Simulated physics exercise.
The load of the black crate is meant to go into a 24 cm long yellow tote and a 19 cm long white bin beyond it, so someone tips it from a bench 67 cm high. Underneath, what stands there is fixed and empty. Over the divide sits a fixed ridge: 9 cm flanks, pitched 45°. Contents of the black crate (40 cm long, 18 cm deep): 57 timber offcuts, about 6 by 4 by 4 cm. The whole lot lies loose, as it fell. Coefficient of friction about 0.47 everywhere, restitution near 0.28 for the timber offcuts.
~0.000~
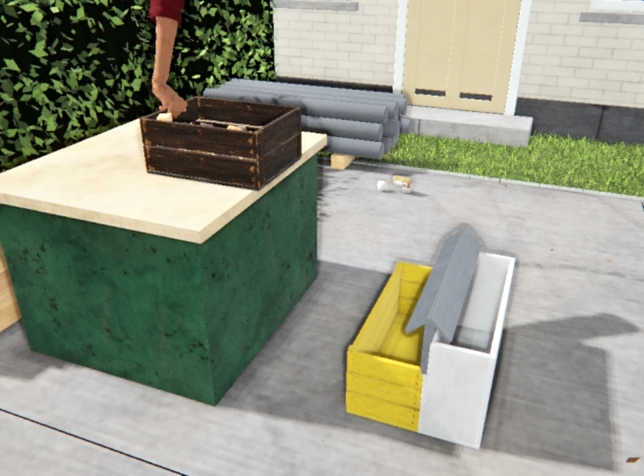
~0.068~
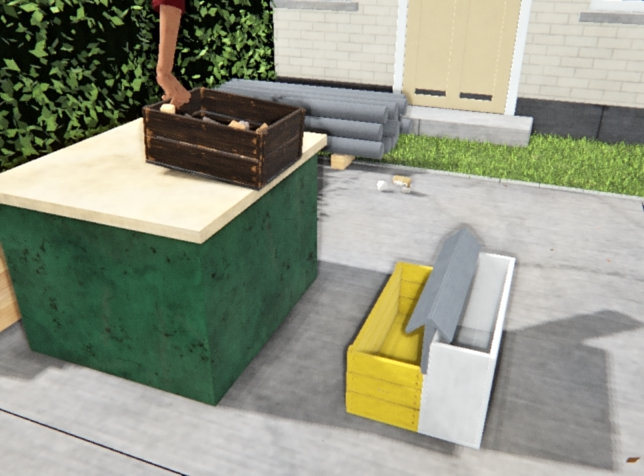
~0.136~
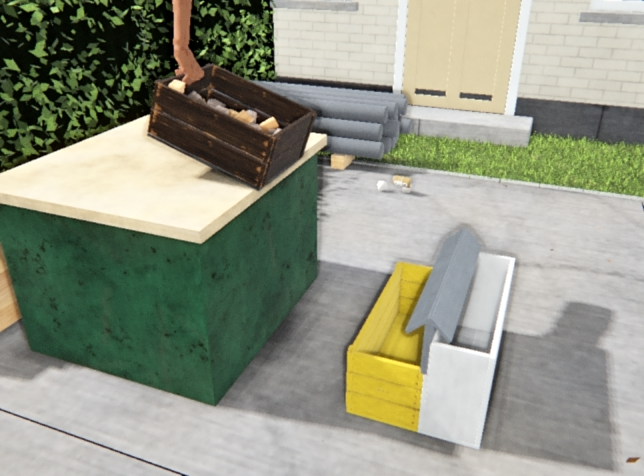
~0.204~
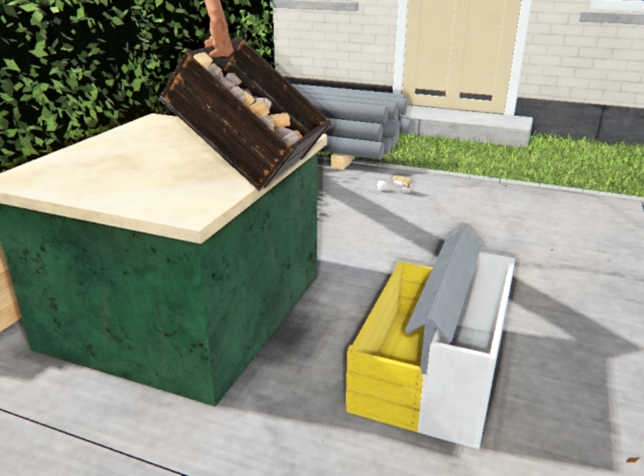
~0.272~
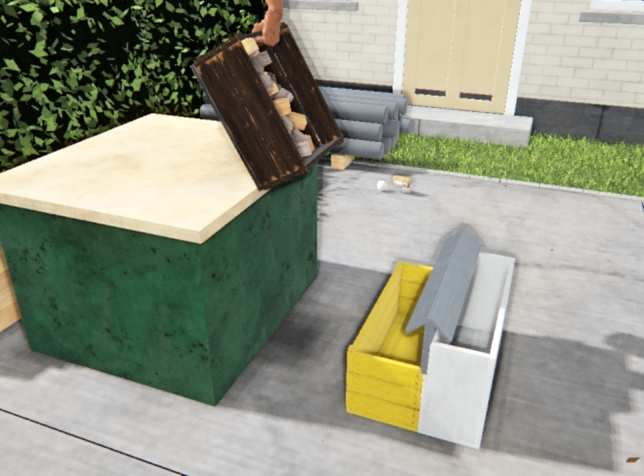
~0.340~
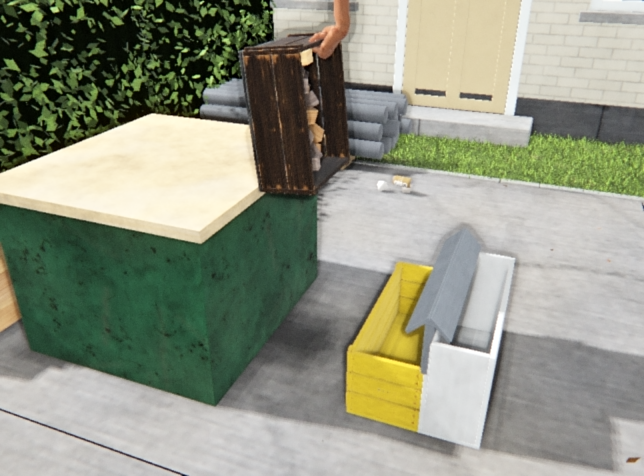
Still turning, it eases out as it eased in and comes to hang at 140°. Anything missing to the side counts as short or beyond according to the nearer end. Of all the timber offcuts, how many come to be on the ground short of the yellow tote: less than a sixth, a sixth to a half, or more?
Short of the yellow tote, on the ground: Between one sixth and one half of the load.
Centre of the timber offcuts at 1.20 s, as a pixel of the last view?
Estimated centre in the last picture: (397, 356).
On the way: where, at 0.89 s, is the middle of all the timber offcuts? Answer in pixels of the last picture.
Centre estimate - approximately (391, 350).
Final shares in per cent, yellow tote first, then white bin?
35 and 15 %.
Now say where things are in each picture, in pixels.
In the first frame (we follow the rim corner now nearest the camera), black crate at (253, 132); yellow tote at (420, 369); tilt 0°; nothing out yet.
In the second frame, black crate at (258, 133); tilt 5°.
In the third frame, black crate at (271, 136); tilt 18°.
In the fourth frame, black crate at (289, 147); tilt 38°.
In the fifth frame, black crate at (305, 166); tilt 60°.
In the sixth frame, black crate at (314, 190); yellow tote at (420, 369); tilt 84°; nothing out yet.
After 0.48 s, tilt 125°; 53 still in the black crate and 4 in the air.
After 0.65 s, tilt 140°; 4 still in the black crate, 2 in the yellow tote, 2 in the white bin and 49 in the air.
After 0.89 s, tilt 140°; 18 in the yellow tote, 9 in the white bin, 16 on the ground short of the yellow tote, 1 on the ground beyond the white bin and 13 in the air.
Final count (at 1.20 s), 21 in the yellow tote, 9 in the white bin, 22 on the ground short of the yellow tote and 5 on the ground beyond the white bin. Asked share, 22 of 57, 39 per cent.
